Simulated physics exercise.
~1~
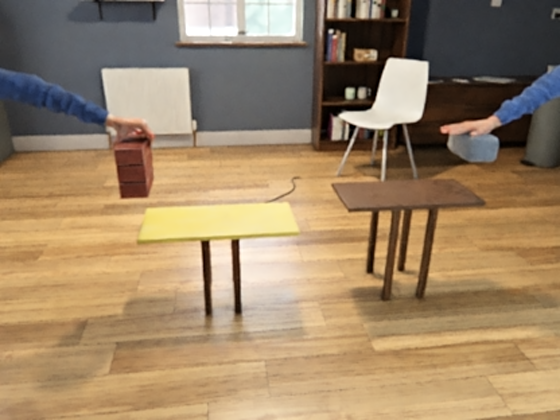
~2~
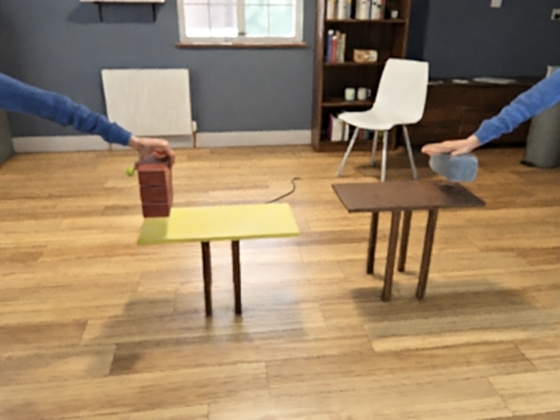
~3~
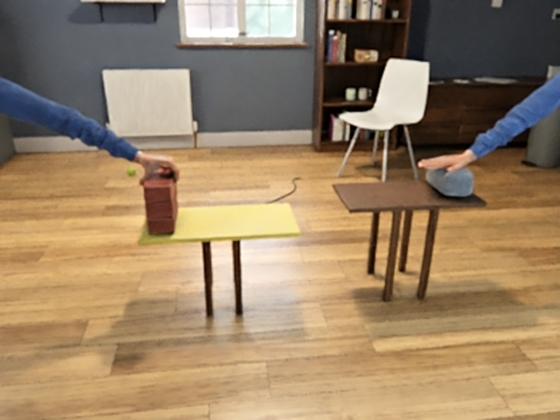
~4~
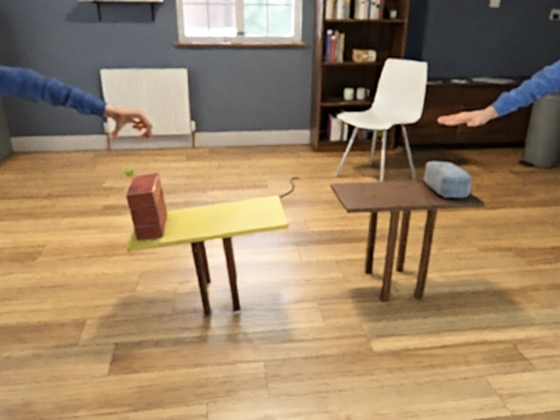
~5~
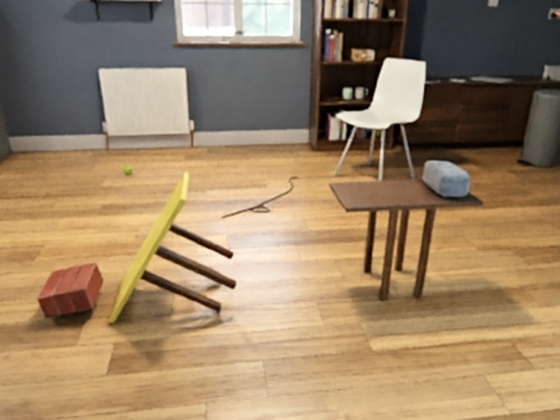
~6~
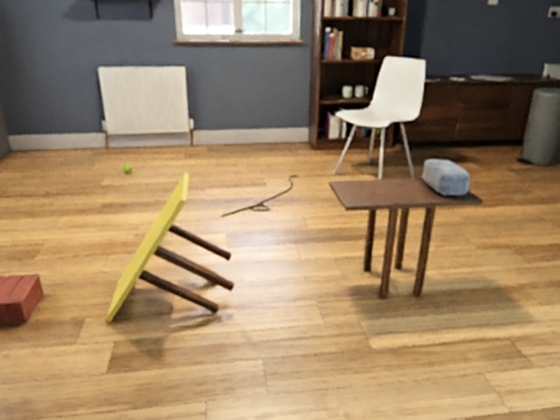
A small yellow table tipped over onto its side after a hand set a stack of red bricks on its left end and let go, spilling the bricks onto the floor, while the brown table stayed standing with a blue cushion placed on its right end.
